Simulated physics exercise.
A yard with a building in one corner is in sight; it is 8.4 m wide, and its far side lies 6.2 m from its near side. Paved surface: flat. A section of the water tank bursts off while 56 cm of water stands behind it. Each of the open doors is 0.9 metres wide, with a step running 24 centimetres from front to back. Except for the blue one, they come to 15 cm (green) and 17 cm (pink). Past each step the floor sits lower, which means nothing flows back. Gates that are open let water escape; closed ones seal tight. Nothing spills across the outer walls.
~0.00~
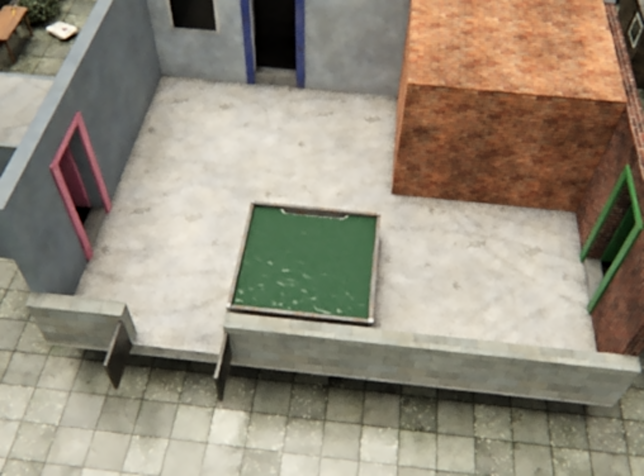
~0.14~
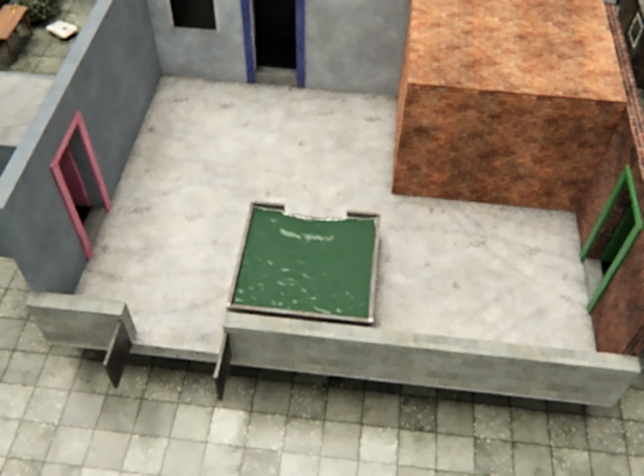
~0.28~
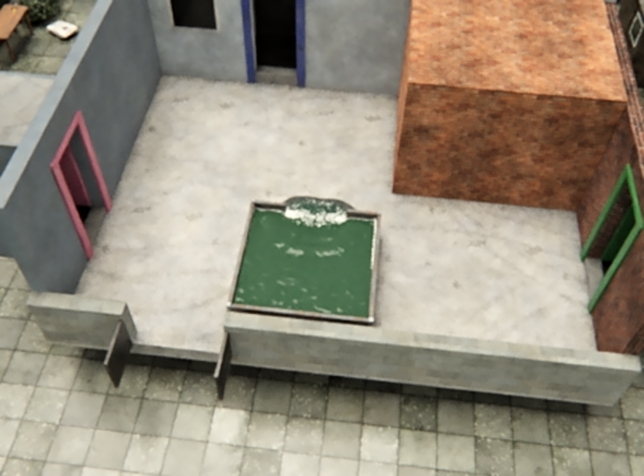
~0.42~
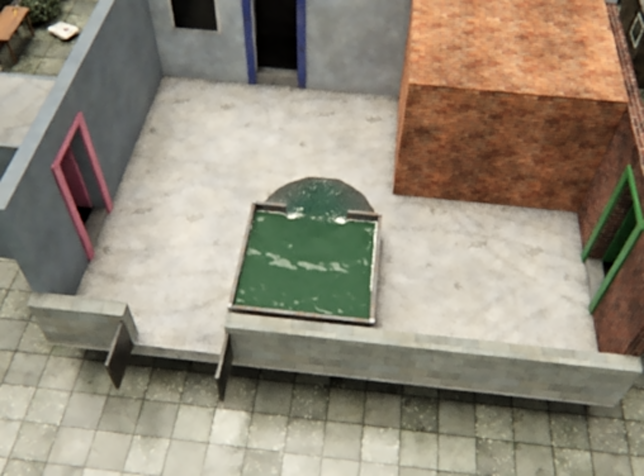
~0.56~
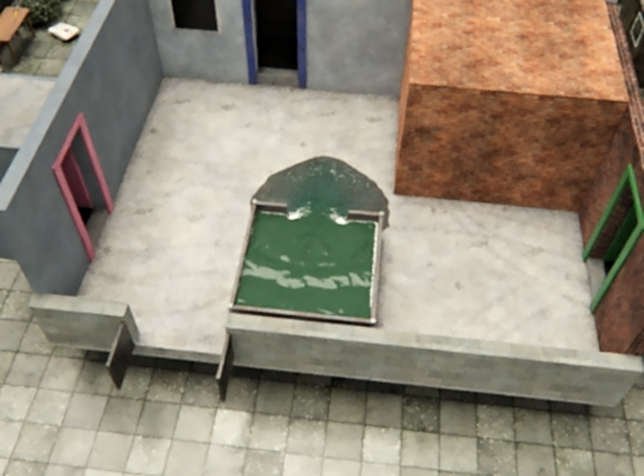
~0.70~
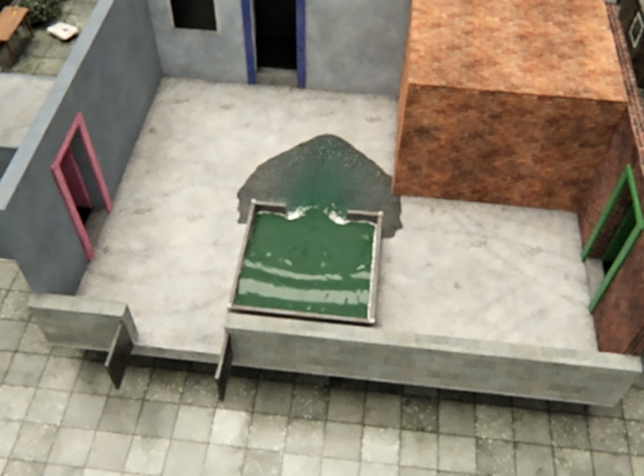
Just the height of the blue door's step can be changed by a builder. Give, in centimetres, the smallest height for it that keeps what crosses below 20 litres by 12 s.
Close to 13.5 cm is just enough.
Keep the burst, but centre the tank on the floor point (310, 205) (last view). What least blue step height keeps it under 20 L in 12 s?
Then roughly 19 cm.
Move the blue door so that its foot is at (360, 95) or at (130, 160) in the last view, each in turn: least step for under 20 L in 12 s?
Around 22 and 6.0 cm respectively.
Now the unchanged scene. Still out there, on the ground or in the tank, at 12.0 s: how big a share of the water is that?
Around 90 in a hundred parts remain.
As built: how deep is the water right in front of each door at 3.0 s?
In cm - green: 0, pink: 0, blue: 18.
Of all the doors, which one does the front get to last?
Door: Green.
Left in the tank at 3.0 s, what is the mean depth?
Around 29 cm deep on average.
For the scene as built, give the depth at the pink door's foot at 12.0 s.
Some 4.5 cm.
After 1.4 s water covers 25 % of the floor, deepest (30 cm) near (320, 224); it has not reached the blue door.
After 3.0 s water covers 40 % of the floor, deepest (29 cm) near (381, 114); 18 cm at the blue door, 0 litres in over its 26 cm step.
After 12.0 s water covers 70 % of the floor, deepest (10 cm) near (98, 327); 7 cm at the blue door, 0 litres in over its 26 cm step.
At the blue door as built, the water arrived by 1.6 s and peaked near 19 cm at 2.6 s.
Run again over the same 12 s with other heights there, 32 litres in over 12 cm, 6 litres over 16 cm. The limit of 20 litres is kept from about 13.5 cm up.
